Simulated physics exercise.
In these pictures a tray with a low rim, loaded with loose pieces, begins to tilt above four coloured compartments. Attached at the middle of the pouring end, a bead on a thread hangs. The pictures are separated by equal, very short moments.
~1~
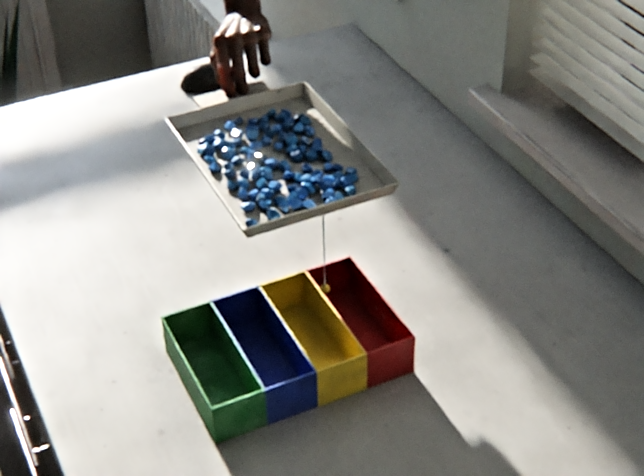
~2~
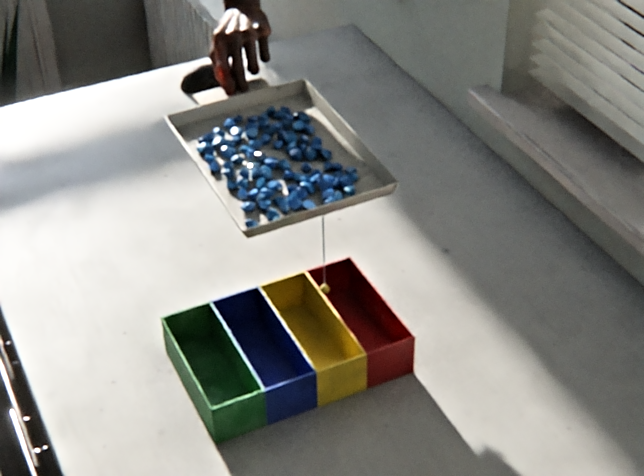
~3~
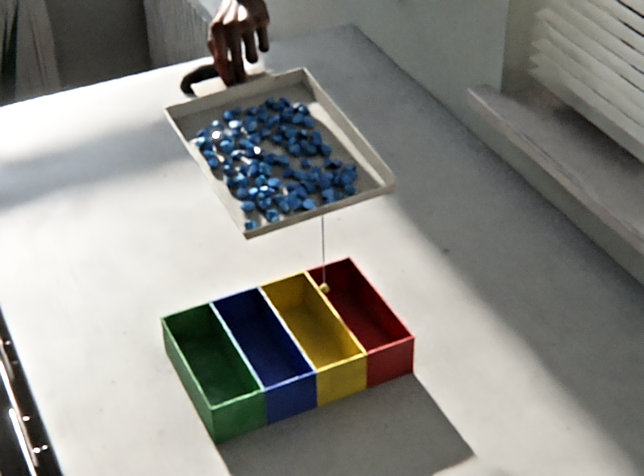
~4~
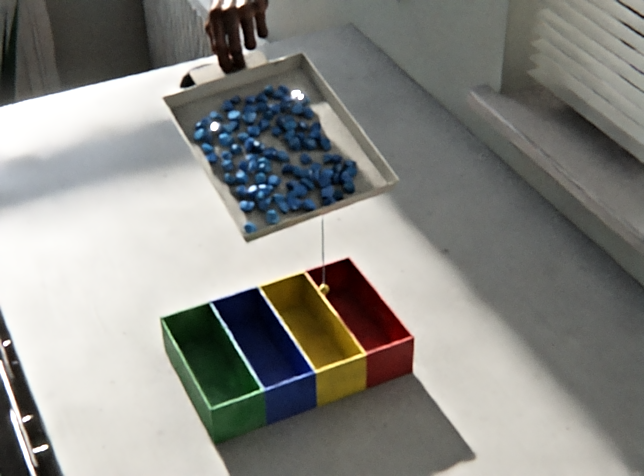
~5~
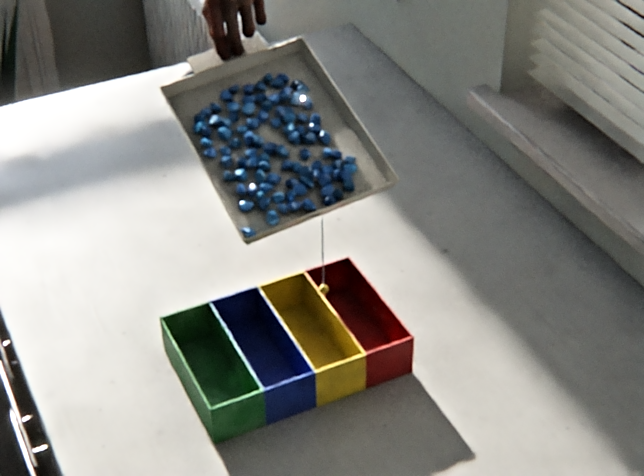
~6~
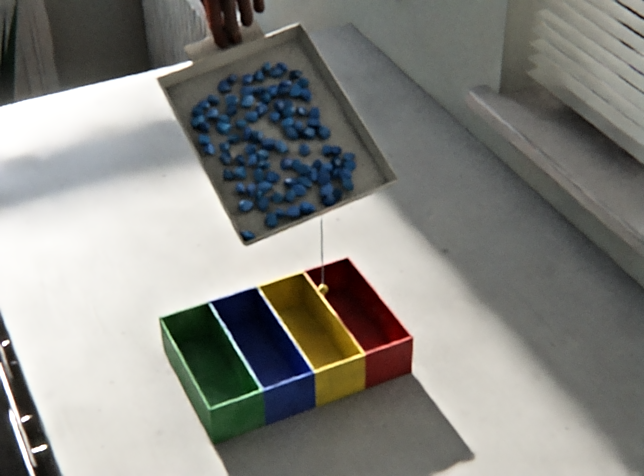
On a pale tabletop beside a window blind, a dark hand raised the back of a shallow tray of blue stones, tilting it steadily toward its front left corner above green, blue, yellow and red compartments.
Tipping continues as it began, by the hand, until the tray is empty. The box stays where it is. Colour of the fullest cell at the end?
Blue.
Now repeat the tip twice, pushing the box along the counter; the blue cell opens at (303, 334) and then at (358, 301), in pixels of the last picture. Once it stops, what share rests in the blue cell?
The first try yields 40% and the second yields 0%.
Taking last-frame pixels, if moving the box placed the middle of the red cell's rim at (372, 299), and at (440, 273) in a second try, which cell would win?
Result 1: The blue cell; result 2: The cell in green.
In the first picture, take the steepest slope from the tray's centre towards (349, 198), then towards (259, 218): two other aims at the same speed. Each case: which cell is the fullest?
Try 1 - that red cell; try 2 - that blue cell.
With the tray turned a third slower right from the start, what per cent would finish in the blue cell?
Roughly 60%.
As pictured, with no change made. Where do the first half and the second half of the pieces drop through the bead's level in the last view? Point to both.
Half one: (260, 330), half two: (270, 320).
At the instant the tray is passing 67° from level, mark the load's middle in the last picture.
The load is centred near (270, 216).
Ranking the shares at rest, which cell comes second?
That yellow cell.
Shortly afterwards, tray tipped steeply; the bulk on the tray; a little falling or outside the box.
Next, tray tipped past a quarter turn; only a few on the tray; near two thirds in the blue cell; near a quarter in the yellow cell; a little in the green cell; only a few in the red cell; a little falling or outside the box.
Some moments later, tray tipped past a quarter turn; near two thirds in the blue cell; near a quarter in the yellow cell; a little in the green cell; only a few in the red cell.
In the end, tray tipped past a quarter turn; near two thirds in the blue cell; near a quarter in the yellow cell; a little in the green cell; only a few in the red cell.
